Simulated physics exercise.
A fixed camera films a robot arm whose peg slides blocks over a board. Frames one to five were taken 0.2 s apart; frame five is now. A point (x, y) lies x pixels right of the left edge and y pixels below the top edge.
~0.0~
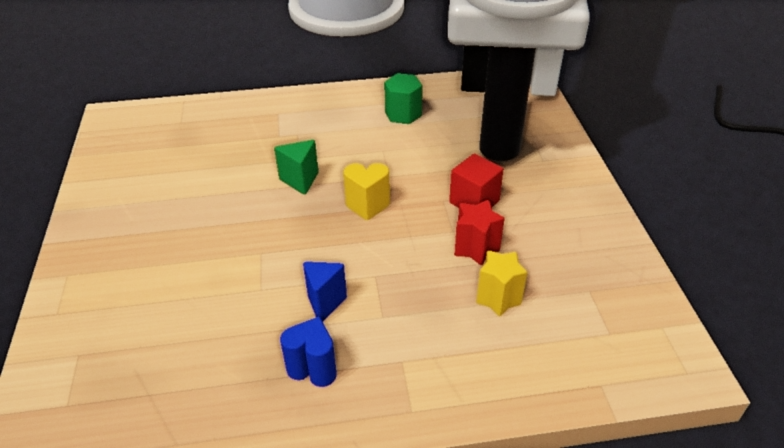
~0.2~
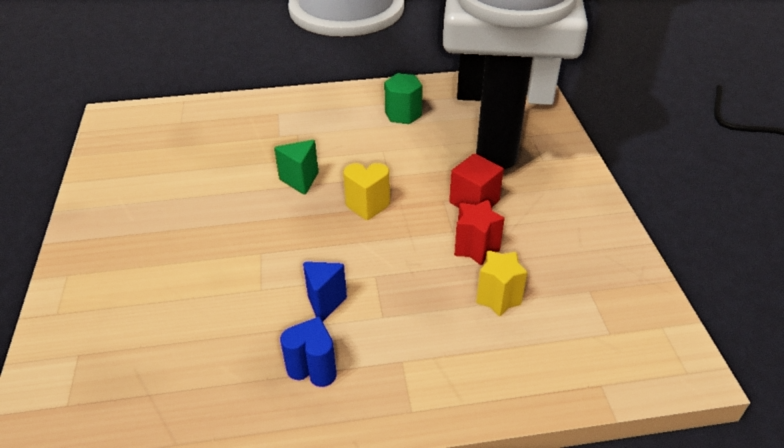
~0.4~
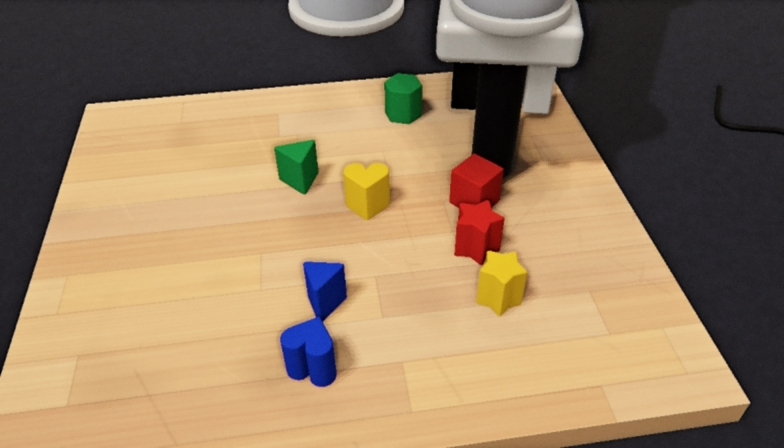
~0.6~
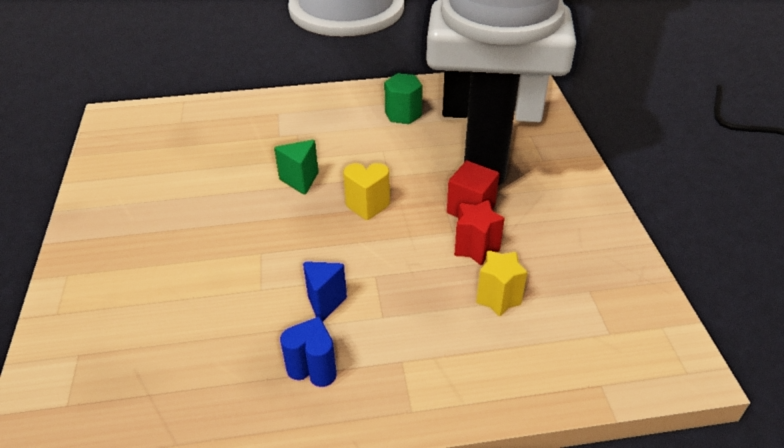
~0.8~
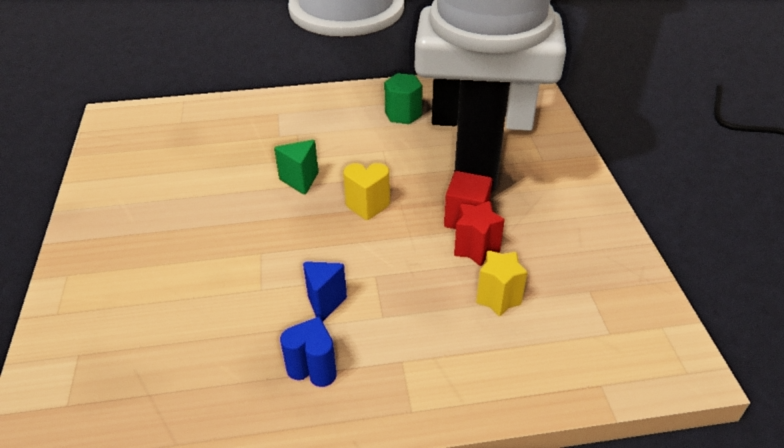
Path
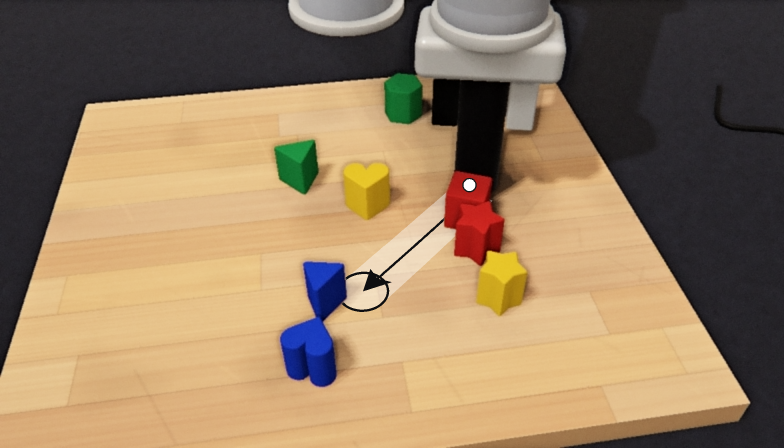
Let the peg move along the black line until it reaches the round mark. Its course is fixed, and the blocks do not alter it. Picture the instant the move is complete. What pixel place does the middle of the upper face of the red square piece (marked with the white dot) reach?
Around pixel (442, 251).
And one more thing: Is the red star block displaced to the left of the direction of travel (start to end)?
Short answer: Yes.
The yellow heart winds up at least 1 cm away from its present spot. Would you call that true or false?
That statement is not accurate.
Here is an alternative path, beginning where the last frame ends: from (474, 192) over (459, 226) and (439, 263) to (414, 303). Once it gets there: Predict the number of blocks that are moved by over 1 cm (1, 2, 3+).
Expect three or more.
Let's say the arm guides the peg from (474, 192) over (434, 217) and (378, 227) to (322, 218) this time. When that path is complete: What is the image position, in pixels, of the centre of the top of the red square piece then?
For the centre of its top, I'd go with (451, 212).
Drawn move, from (474, 192) to (363, 291); the dot is on the red square piece.
On the path given first. One third of the way, peg at (441, 213); red square piece at (452, 222), turned 50° anticlockwise; red star block at (488, 241), turned 30° anticlockwise; yellow star block at (506, 269).
Two thirds of the way, peg at (404, 246); red square piece at (442, 250), turned 105° anticlockwise; red star block at (490, 247), turned 65° anticlockwise; yellow star block at (513, 275).
At the end, peg at (363, 282); blue triangular block at (314, 274); yellow heart still; red square piece at (442, 251), turned 105° anticlockwise; red star block at (490, 247), turned 65° anticlockwise; yellow star block at (513, 275).
